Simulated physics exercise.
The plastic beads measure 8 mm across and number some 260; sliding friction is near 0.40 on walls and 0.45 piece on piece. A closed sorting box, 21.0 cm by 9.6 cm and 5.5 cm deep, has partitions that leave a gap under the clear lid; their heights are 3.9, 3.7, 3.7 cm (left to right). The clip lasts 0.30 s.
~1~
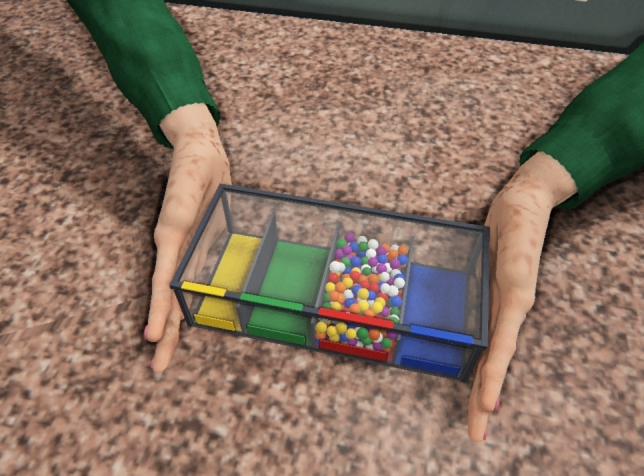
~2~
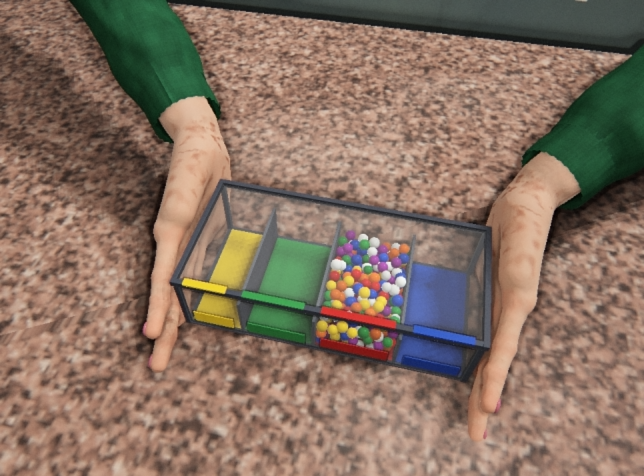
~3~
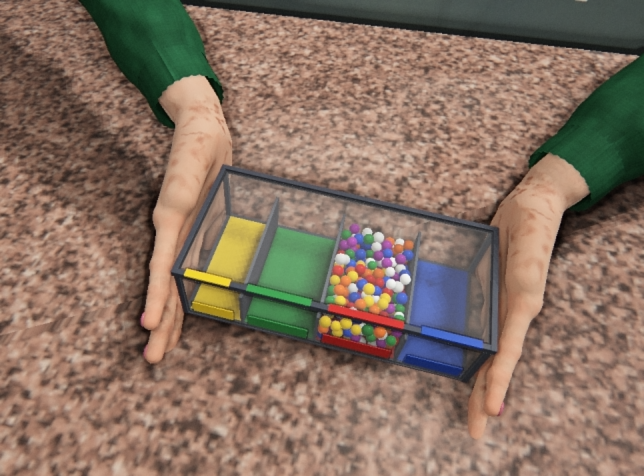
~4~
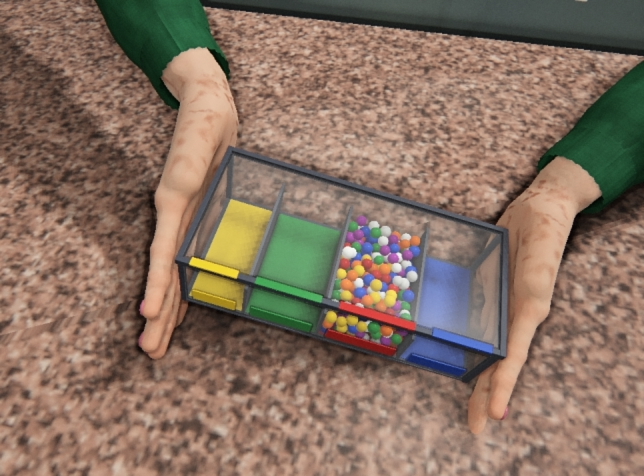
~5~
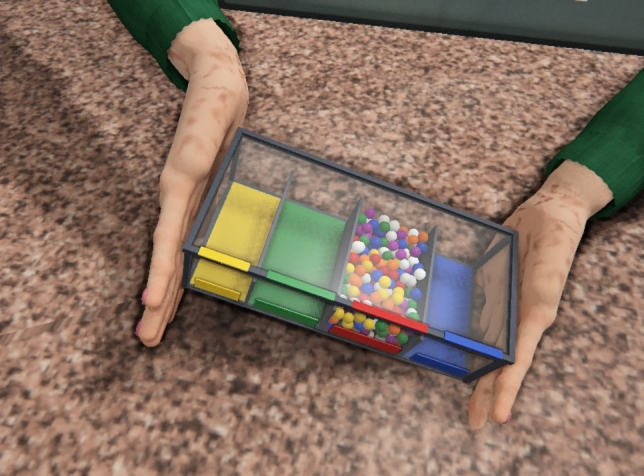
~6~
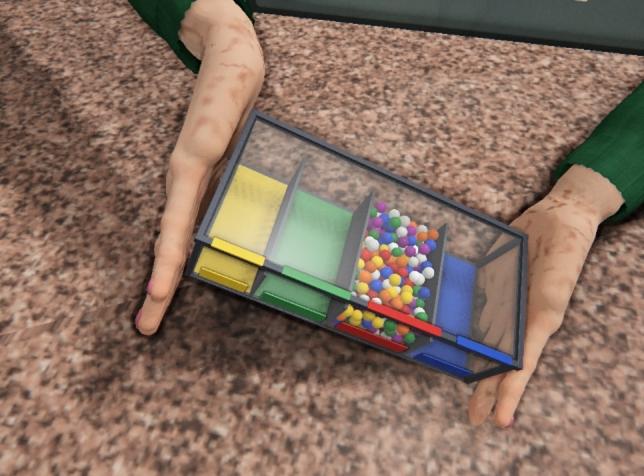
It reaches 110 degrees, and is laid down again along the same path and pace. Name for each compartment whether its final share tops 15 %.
Red: Over, blue: Over, green: Under, yellow: Under.
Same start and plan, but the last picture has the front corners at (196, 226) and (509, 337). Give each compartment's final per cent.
Red 35; blue 65; green 0; yellow 0.
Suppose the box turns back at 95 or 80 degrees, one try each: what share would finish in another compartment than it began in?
About 35 and 40 per cent.
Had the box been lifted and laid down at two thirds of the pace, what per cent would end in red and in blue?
Red 50, blue 50.
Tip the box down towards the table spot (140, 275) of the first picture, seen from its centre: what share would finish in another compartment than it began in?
About 40 per cent.
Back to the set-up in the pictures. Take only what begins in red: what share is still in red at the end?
About 70 per cent.
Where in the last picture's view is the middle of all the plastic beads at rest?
At about (385, 313).
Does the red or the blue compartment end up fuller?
The red compartment.
Then, 0.98 s after the last picture, tilt 109 degrees; red 70 %, blue 30 %.
Then, 1.64 s after the last picture, tilt 47 degrees; red 70 %, blue 30 %.
Then, 2.33 s after the last picture, tilt 0 degrees; red 65 %, blue 35 %.
In the end, red 65 %, blue 35 %, green 0 %, yellow 0 %.
